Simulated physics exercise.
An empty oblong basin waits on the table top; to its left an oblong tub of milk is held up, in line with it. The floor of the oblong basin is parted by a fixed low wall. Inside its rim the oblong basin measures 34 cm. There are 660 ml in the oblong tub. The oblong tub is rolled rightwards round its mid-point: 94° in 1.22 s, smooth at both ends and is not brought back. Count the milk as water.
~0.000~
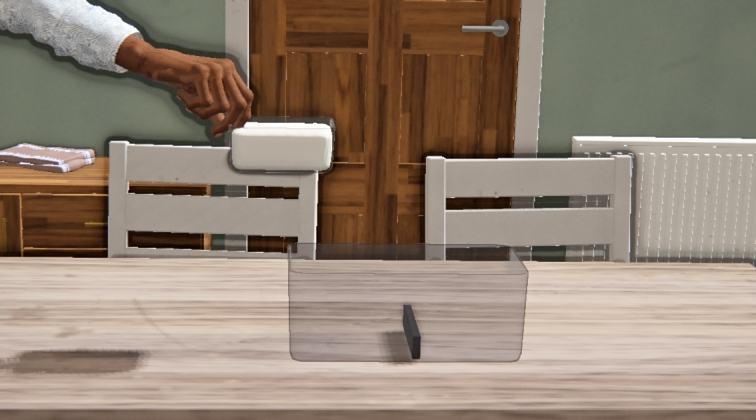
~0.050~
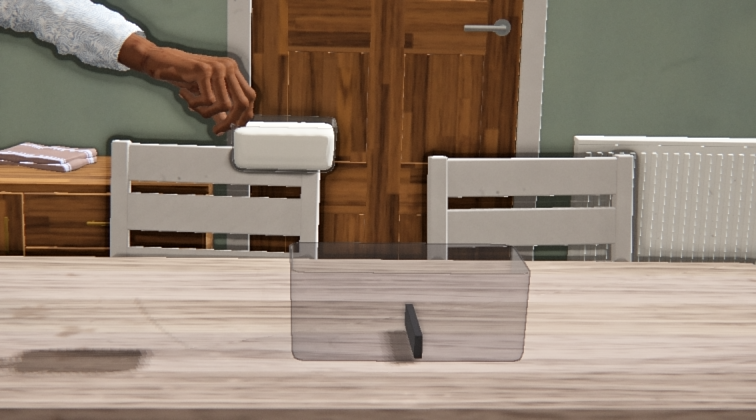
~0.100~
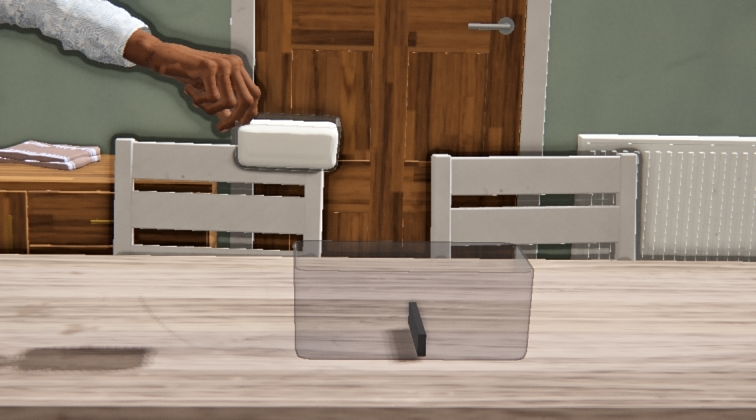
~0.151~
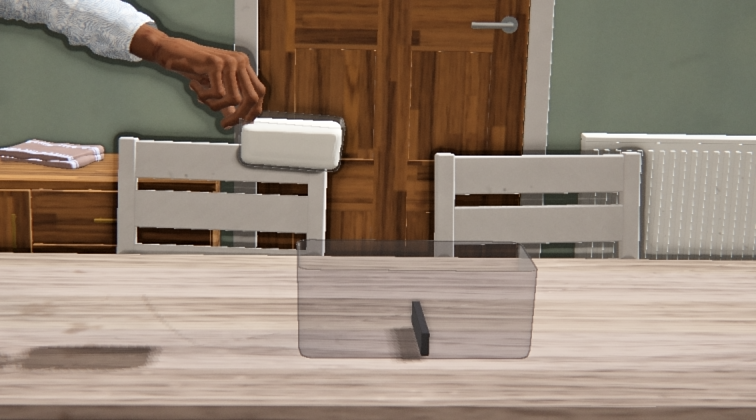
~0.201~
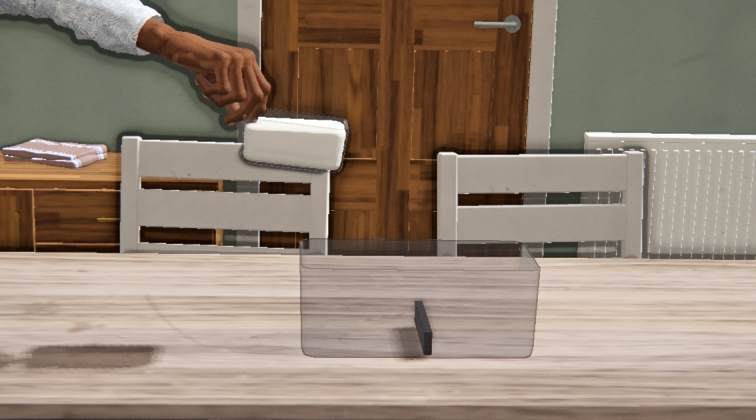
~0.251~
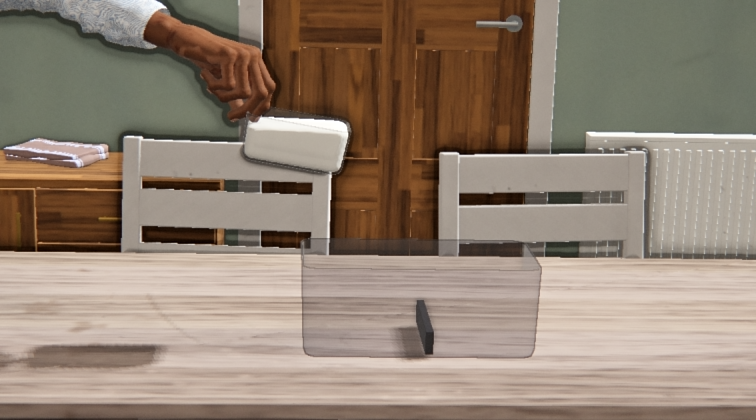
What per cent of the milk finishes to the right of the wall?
About 10 per cent.
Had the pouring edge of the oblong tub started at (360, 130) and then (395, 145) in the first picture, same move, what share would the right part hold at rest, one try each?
In turn about 55 and 75 per cent.
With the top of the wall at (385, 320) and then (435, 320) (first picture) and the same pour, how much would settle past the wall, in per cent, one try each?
In turn about 60 and 10 per cent.
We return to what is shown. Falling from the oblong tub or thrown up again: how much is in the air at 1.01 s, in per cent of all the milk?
Some 7 per cent.
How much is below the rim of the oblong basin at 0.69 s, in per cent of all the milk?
About 16 per cent.
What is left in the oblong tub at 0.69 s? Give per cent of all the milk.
About 48 per cent.
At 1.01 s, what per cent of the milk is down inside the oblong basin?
Near 82 in a hundred.
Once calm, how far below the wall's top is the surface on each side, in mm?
Some 14 mm on the left and 32 mm on the right.
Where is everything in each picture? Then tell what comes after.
It leans 0°; its right rim is at (333, 125); the milk meets the walls at (233, 128) and (331, 130); the oblong basin's rim runs from (289, 259) to (520, 261); the wall's top is at (412, 321), in the first picture.
It leans 0°; its right rim is at (335, 124); the milk meets the walls at (235, 127) and (333, 129), in the second picture.
It leans 2°; its right rim is at (339, 124); the milk meets the walls at (239, 125) and (337, 128), in the third picture.
It leans 4°; its right rim is at (343, 124); the milk meets the walls at (242, 124) and (341, 127), in the fourth picture.
It leans 6°; its right rim is at (347, 126); the milk meets the walls at (246, 123) and (345, 127), in the fifth picture.
It leans 9°; its right rim is at (349, 129); the milk meets the walls at (248, 123) and (347, 127), in the sixth picture.
By 0.69 s the tilt is 57° and 48 per cent is still to pour, 16 is left of the wall and 0 right of it.
By 1.01 s the tilt is 88° and 11 per cent is still to pour, 78 is left of the wall and 4 right of it.
By 1.35 s the tilt is 94° and 2 per cent is still to pour, 87 is left of the wall and 8 right of it.
By 1.72 s the tilt is 94° and 0 per cent is still to pour, 89 is left of the wall and 10 right of it.
At rest 89 per cent lies left of the wall, 10 right of it and 1 outside.
